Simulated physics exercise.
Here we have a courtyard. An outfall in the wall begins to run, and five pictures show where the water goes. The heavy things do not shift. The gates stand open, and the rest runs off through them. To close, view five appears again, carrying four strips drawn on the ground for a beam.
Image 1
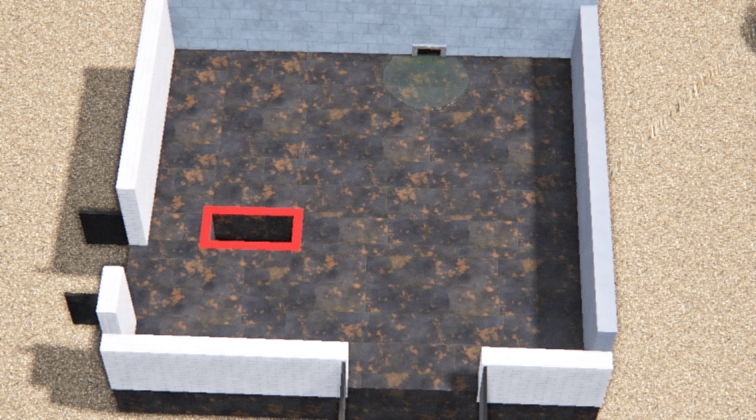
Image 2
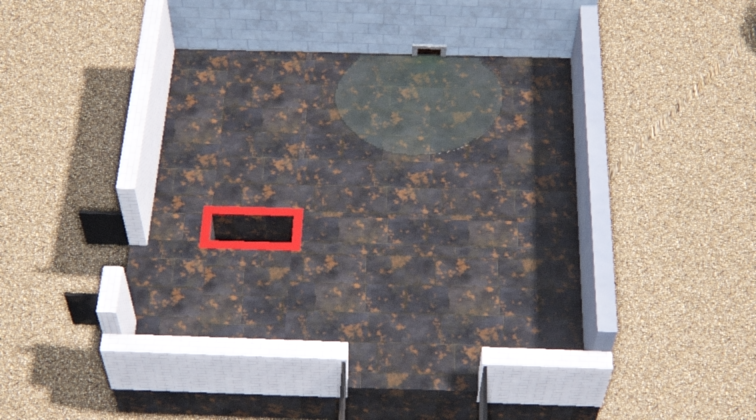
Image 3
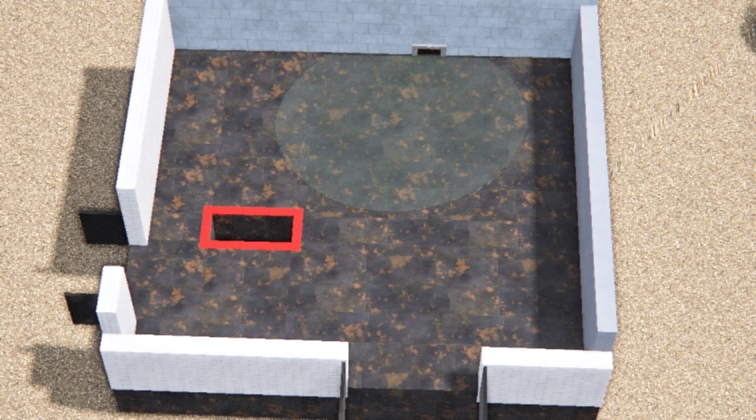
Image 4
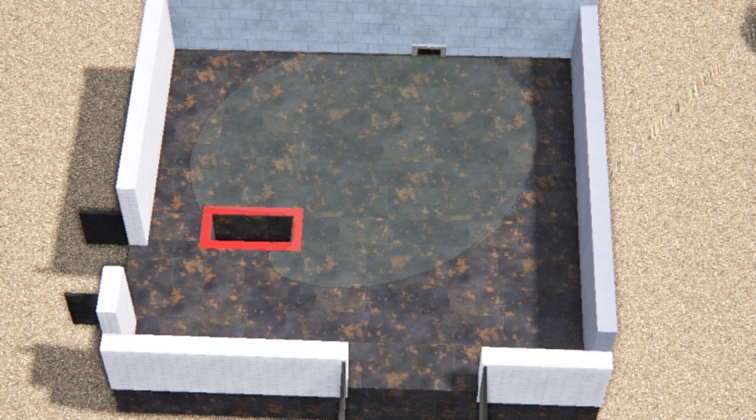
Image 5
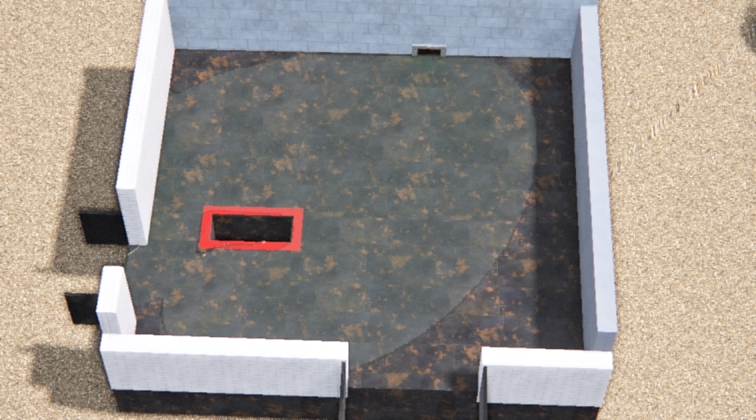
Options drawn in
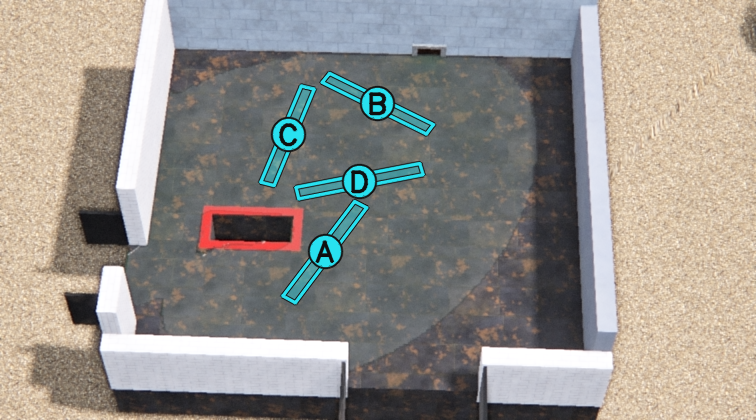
In a walled courtyard with open gateways, a thin sheet of water spread from a small opening in the back wall, widened across the dark floor, reached the red-rimmed gully and covered most of the ground.
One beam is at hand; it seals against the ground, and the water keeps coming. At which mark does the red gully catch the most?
It is C.
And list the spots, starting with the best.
The order is C, A, D, B.
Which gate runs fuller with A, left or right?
The left gate.
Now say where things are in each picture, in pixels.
Outfall at (429, 50); red gully at (252, 228); open gate at (142, 283); open gate at (413, 374); 3 % of the ground under water, visible out to (434, 102); red gully still dry, in the first frame.
In the second frame, 11 % of the ground under water, visible out to (395, 147); red gully still dry.
In the third frame, 25 % of the ground under water, visible out to (330, 191); red gully still dry.
In the fourth frame, 44 % of the ground under water, visible out to (316, 278); red gully taking water.
In the fifth frame, 67 % of the ground under water, visible out to (132, 297); red gully taking water.
In cyan, A from (289, 299) to (360, 204); B from (325, 77) to (429, 129); C from (267, 183) to (307, 87); D from (297, 193) to (421, 169).
With A, about 32 % of the stream goes into the red gully, about 68 % out by the gates.
With B, about 17 % of the stream goes into the red gully, about 83 % out by the gates.
With C, about 44 % of the stream goes into the red gully, about 56 % out by the gates.
With D, about 24 % of the stream goes into the red gully, about 75 % out by the gates.
